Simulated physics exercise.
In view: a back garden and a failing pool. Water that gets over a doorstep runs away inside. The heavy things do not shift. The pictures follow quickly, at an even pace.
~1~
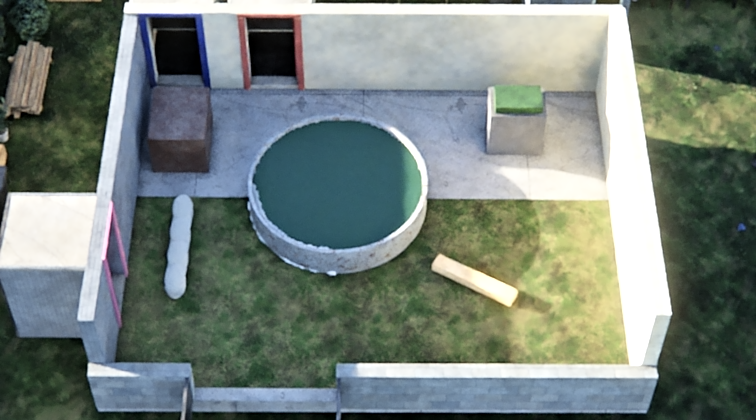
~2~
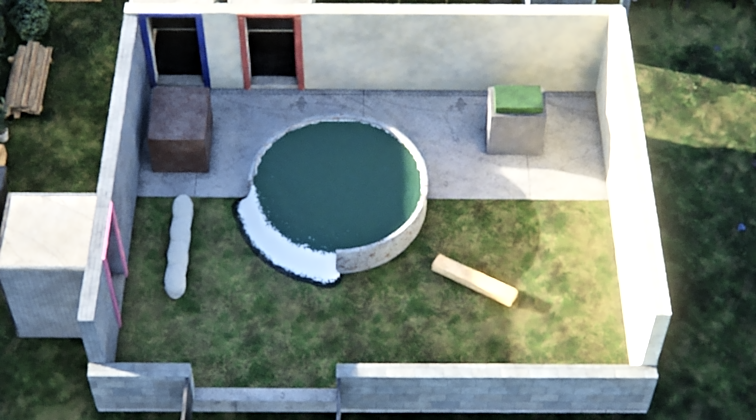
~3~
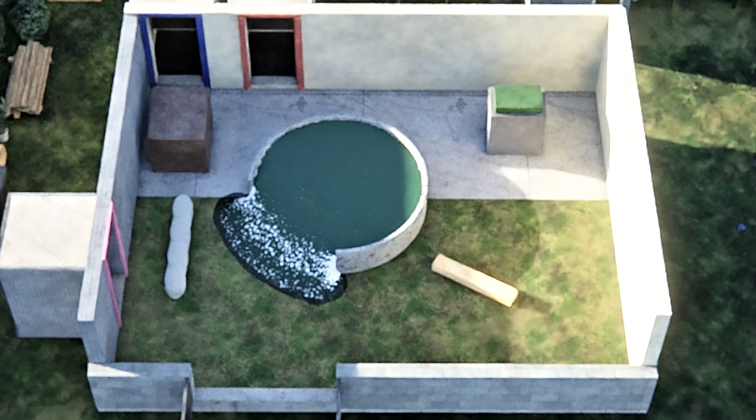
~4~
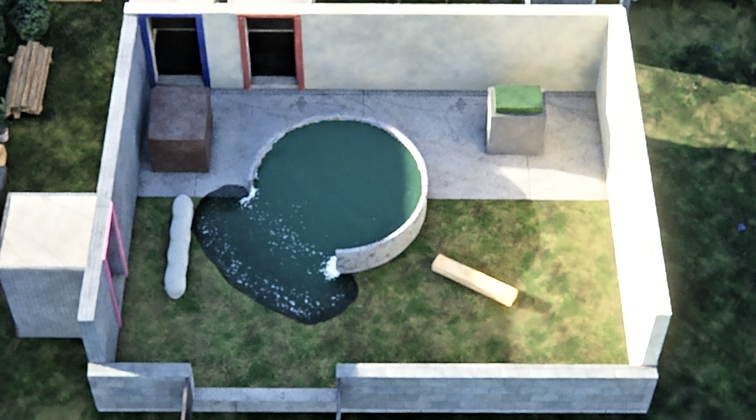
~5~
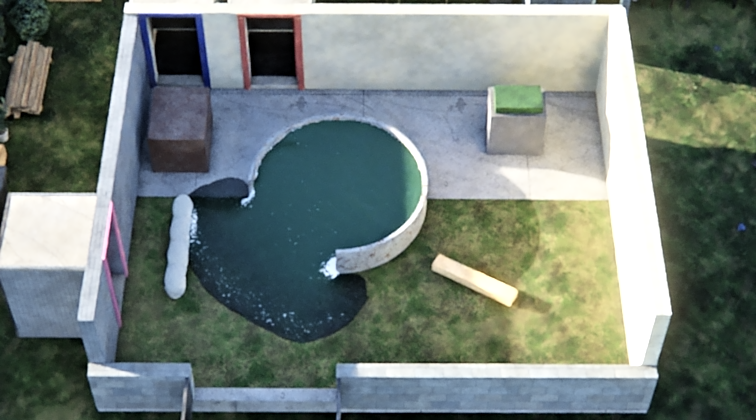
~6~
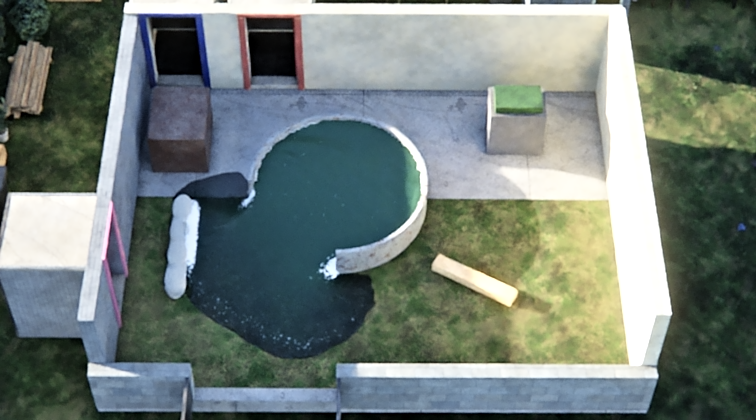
The clip opens on a walled garden with a round pool of dark green water, a pale log lying to its right. The pool's lower-left side gives way, and white, foaming water pours onto the grass. The dark water spreads left to a grey, rounded shape and down across the lawn.
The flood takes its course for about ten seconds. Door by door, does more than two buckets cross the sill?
The red door holds within the limit; the pink door holds within the limit; the blue door holds within the limit.
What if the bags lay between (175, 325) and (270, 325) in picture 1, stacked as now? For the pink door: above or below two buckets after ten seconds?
One by one: The pink door takes more.
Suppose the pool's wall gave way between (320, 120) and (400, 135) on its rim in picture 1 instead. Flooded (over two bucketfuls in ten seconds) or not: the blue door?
Then: The blue one takes more.
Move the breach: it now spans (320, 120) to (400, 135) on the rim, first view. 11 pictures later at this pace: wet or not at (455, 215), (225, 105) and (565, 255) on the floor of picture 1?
One after the other: Dry, flooded, not flooded.
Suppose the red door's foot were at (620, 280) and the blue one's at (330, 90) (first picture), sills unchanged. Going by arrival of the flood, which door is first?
First comes the pink one.
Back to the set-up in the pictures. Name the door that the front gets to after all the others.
I say the door marked blue.
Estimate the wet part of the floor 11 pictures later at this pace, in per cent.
Near 30 in a hundred.
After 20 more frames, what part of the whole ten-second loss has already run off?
About 30 per cent.
A moment on, water covers 20 % of the floor; the red door not reached, the pink door not reached, the blue door not reached.
Next, water covers 30 % of the floor; the red door not reached, the pink door not reached, the blue door not reached.
Then, water covers 40 % of the floor; the red door not reached, the pink door wet at the sill, nothing in, the blue door not reached.
Later, water covers 50 % of the floor; the red door wet at the sill, nothing in, the pink door wet at the sill, nothing in, the blue door wet at the sill, nothing in.
In the end, water covers 70 % of the floor; the red door wet at the sill, nothing in, the pink door wet at the sill, nothing in, the blue door wet at the sill, nothing in.
